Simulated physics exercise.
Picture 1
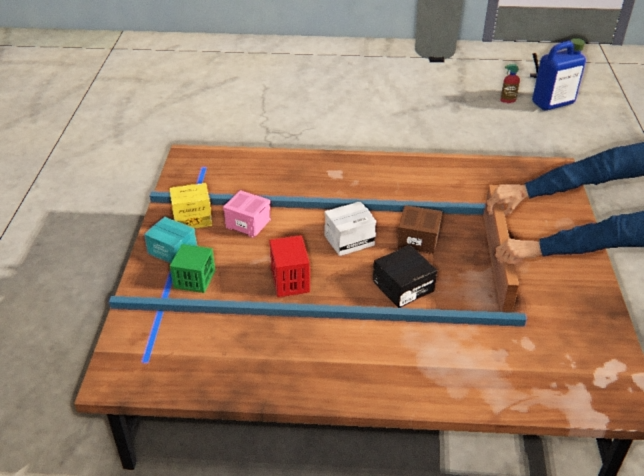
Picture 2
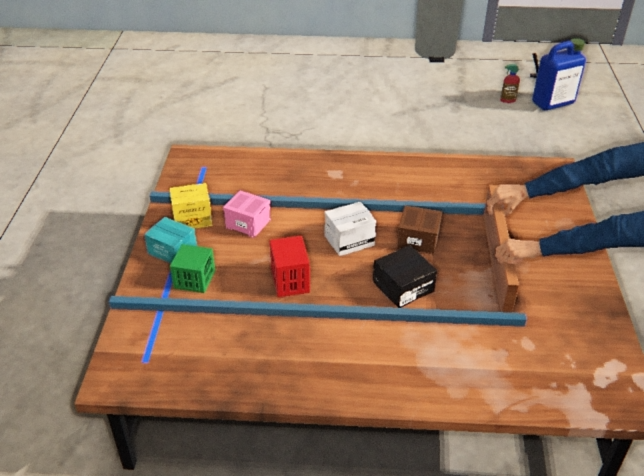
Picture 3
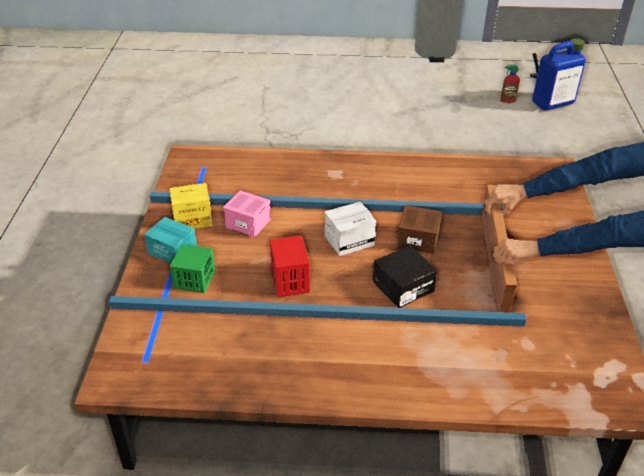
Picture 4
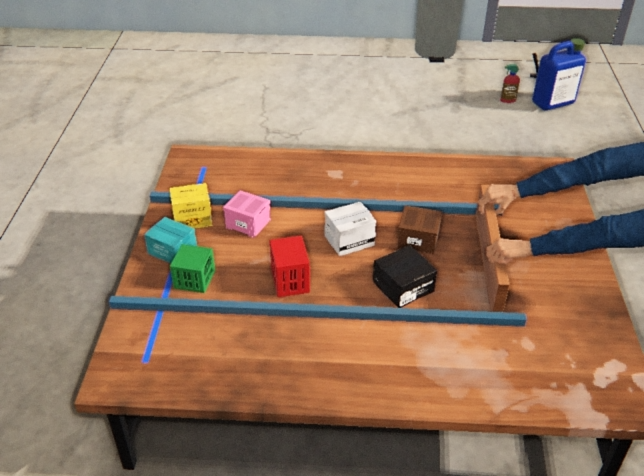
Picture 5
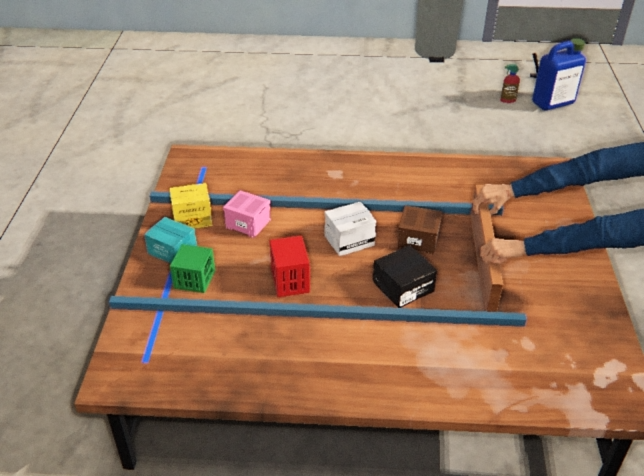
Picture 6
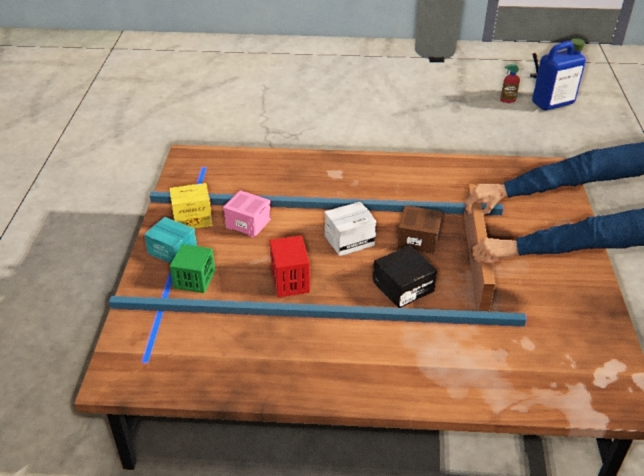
A wooden plank, gripped by two hands in blue sleeves at the right of a wooden platform, starts out still, then slides slightly left between two blue battens. It nears the brown and black boxes without touching them, while all eight colourful boxes and crates stay where they are.
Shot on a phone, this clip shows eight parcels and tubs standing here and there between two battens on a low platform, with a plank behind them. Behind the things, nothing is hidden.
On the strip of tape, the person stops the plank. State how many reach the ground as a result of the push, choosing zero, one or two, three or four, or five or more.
Five or more reach the ground.
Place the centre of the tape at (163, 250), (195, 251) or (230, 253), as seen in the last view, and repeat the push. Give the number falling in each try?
In order: 6, 4 and 1.
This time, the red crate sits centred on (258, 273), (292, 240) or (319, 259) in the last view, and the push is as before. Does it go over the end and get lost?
At the three spots, the red crate tips over, tips over and tips over.
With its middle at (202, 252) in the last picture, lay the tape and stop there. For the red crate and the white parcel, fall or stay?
Lab note: Red crate is safe; white parcel is safe.
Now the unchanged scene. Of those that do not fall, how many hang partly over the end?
You'd get 0.
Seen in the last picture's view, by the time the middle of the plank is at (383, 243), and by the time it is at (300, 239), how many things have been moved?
By the first moment it's 3, by the second it's 6.
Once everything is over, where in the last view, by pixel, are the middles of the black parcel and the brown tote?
The black parcel finishes at (151, 256); the brown tote finishes at (165, 222).
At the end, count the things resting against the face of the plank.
The count in contact is 2.
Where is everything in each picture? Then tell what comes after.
Turquoise box (171, 241); yellow box (191, 207); green crate (193, 268); plank (499, 247); tape (179, 251), in the first frame.
Yellow box (191, 207); white parcel (350, 229), in the second frame.
Green crate (193, 269); red crate (290, 266), in the third frame.
Turquoise box (171, 241); plank (491, 247), in the fourth frame.
Yellow box (191, 207); brown tote (420, 230), in the fifth frame.
Turquoise box (171, 241); yellow box (191, 207); green crate (193, 269); plank (478, 246); tape (179, 251), in the sixth frame.
Soon after, none off yet; turquoise box at rest near (171, 241); yellow box at rest near (191, 207); green crate at rest near (193, 269).
At rest, the number that fall off is five or more; fallen, white parcel, red crate, pink tote, green crate, yellow box and turquoise box.
